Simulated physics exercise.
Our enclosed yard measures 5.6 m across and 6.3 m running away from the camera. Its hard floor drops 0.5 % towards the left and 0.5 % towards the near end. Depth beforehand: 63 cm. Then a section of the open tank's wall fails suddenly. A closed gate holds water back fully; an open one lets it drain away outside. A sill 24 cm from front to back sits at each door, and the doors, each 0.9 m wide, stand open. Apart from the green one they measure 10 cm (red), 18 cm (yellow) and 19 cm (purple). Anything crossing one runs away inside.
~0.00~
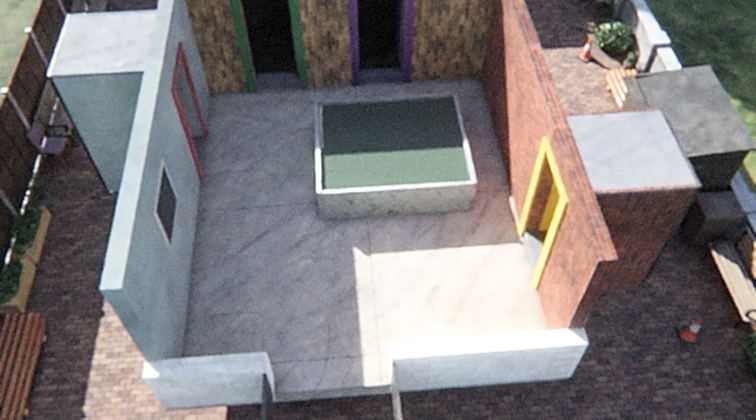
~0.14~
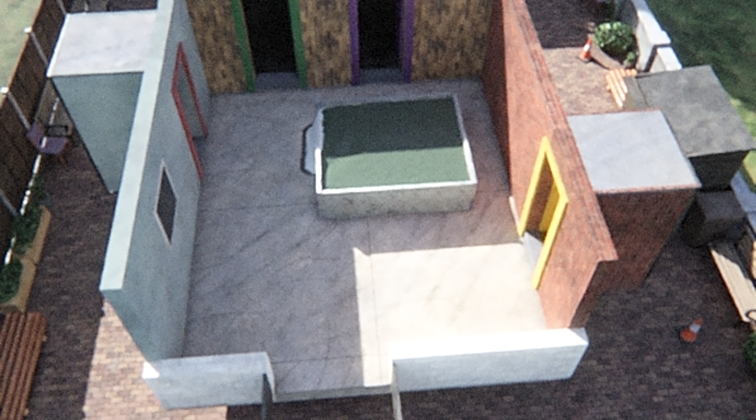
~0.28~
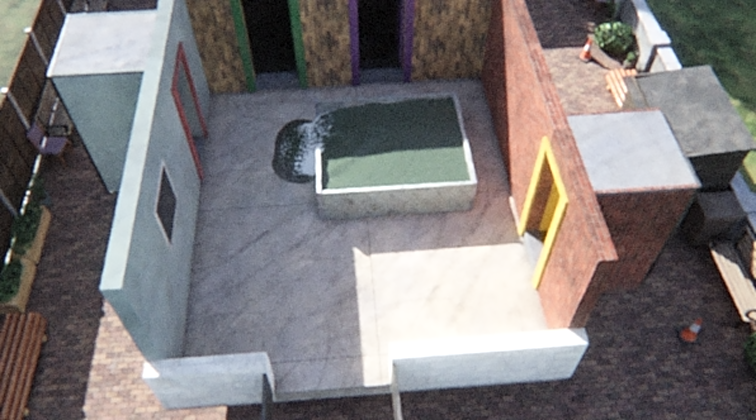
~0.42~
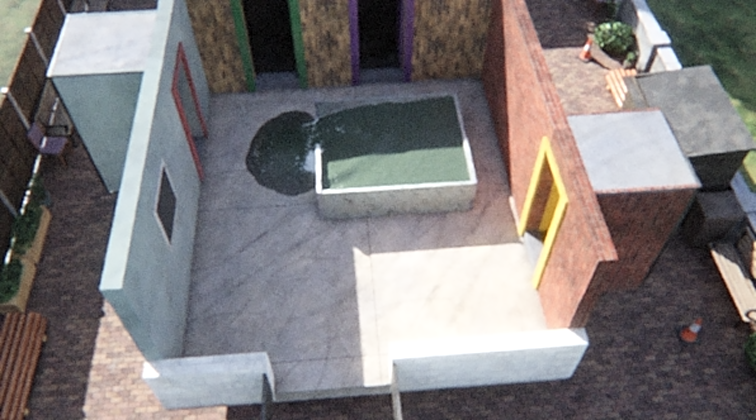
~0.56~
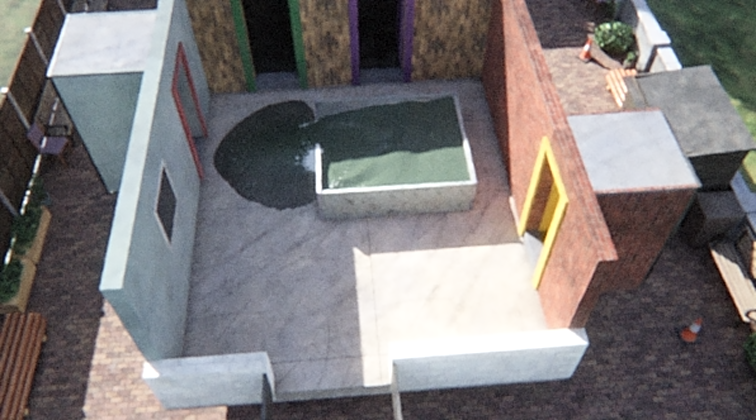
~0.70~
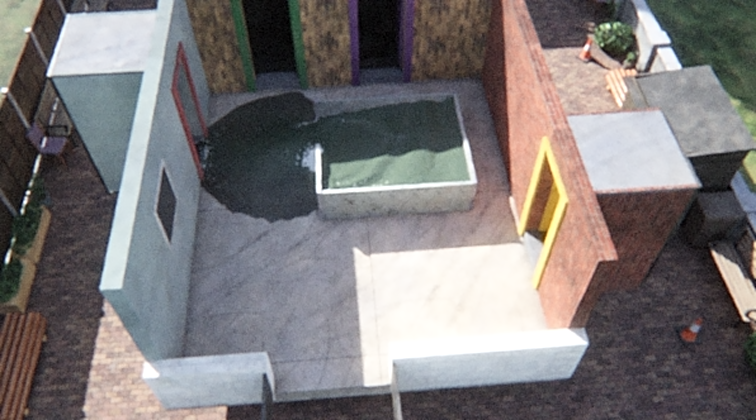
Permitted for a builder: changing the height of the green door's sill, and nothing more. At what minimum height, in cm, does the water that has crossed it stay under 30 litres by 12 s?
From about 15 cm.
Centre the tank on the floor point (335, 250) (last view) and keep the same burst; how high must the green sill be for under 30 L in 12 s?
It should be around 16 cm high.
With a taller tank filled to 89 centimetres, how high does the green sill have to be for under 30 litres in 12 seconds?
Minimum height: Approx. 23 cm.
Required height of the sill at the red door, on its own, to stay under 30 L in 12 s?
Red: Roughly 31 cm.
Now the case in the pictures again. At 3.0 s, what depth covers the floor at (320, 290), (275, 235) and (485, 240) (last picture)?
In that order: 0, 1 and 0 cm.
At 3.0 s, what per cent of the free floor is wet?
Near 35 per cent of the open floor.
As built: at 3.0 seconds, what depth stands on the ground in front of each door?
Lab note, cm: Red 32; yellow 0; purple 0; green 20.
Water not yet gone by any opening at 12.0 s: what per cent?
I'd say near 72 per cent is still there.
After 1.4 s water covers 20 % of the floor, deepest (41 cm) near (210, 99); 10 cm at the green door, 0 litres in over its 24 cm sill.
After 3.0 s water covers 35 % of the floor, deepest (33 cm) near (203, 165); 20 cm at the green door, 0 litres in over its 24 cm sill.
After 12.0 s water covers 95 % of the floor, deepest (14 cm) near (399, 367); 8 cm at the green door, 1 litre in over its 24 cm sill.
At the green door as built, the water arrived by 0.9 s and peaked near 20 cm at 2.8 s.
Run again over the same 12 s with other heights there, 63 litres in over 12.5 cm, 20 litres over 16.5 cm. The limit of 30 litres is kept from about 15 cm up.
